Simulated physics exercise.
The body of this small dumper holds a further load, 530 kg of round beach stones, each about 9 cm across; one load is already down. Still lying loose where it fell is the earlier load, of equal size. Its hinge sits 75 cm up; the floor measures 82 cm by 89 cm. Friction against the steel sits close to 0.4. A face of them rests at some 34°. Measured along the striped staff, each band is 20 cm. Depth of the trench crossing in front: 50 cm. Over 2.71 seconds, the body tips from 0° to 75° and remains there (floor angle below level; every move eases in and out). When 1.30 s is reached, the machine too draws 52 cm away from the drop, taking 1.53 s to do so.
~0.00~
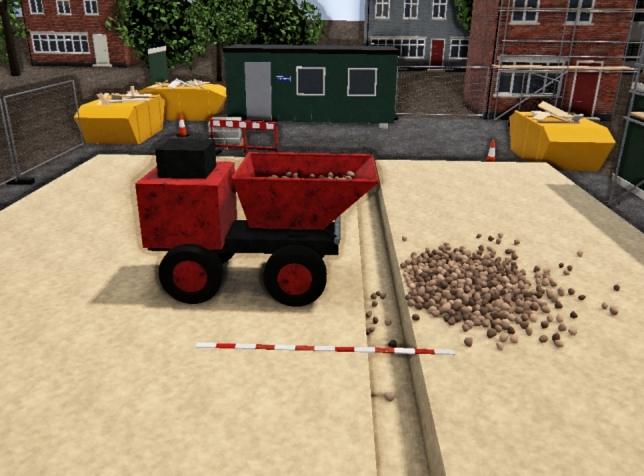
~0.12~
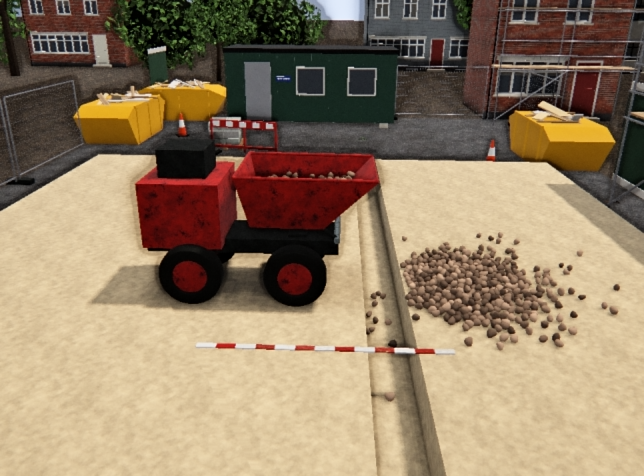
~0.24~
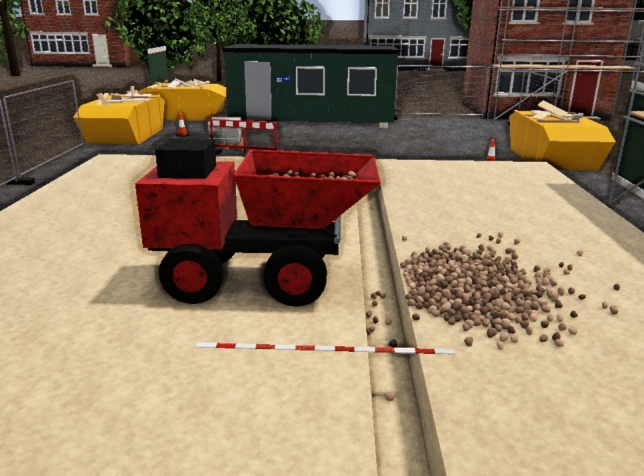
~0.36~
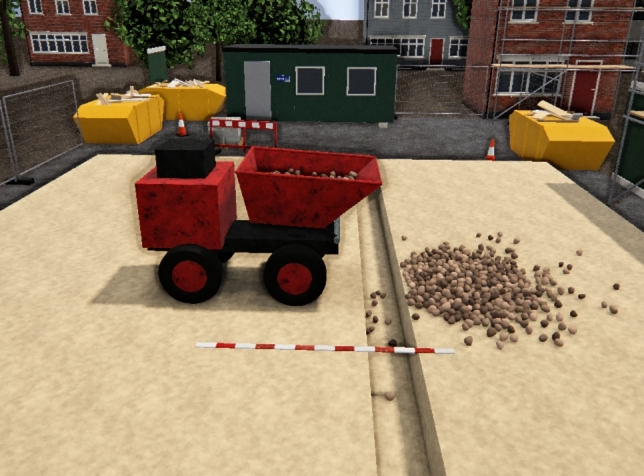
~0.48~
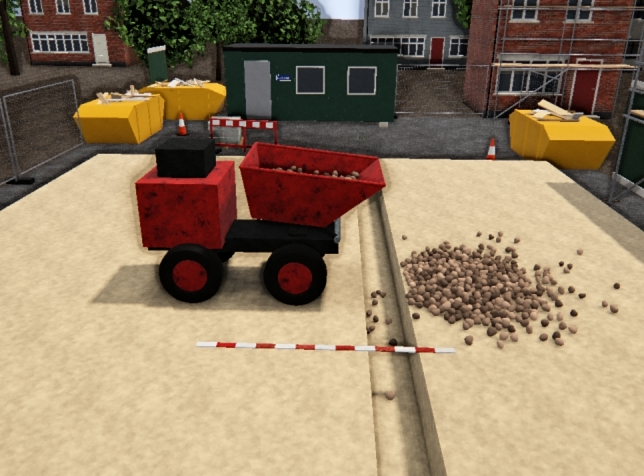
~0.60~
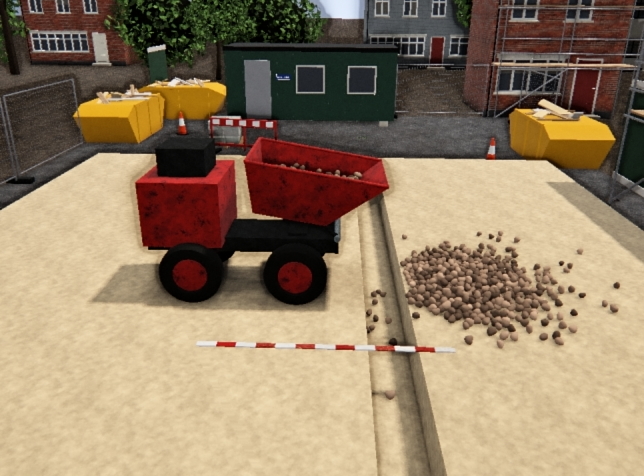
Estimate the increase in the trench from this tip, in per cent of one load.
Roughly 81 per cent of a load more.
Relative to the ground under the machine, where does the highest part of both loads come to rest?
Top of heap: Approx. 28 cm above ground level.
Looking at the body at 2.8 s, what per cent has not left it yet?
Roughly 15 per cent remains inside.
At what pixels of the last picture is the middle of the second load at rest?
Middle: Approx. (388, 306) px.
After 2.0 s the floor is at 63°; in per cent of one load, 94 in the body, 6 in the trench, 100 past the trench; the foremost stones are at (607, 288).
After 2.8 s the floor is at 75°; in per cent of one load, 16 in the body, 63 in the trench, 121 past the trench; the foremost stones are at (607, 288).
After 3.3 s the floor is at 75°; in per cent of one load, 1 in the body, 80 in the trench, 119 past the trench; the foremost stones are at (607, 288).
After 6.1 s the floor is at 75°; in per cent of one load, 0 in the body, 82 in the trench, 117 past the trench; the foremost stones are at (607, 288). Net gain in the trench, 81.
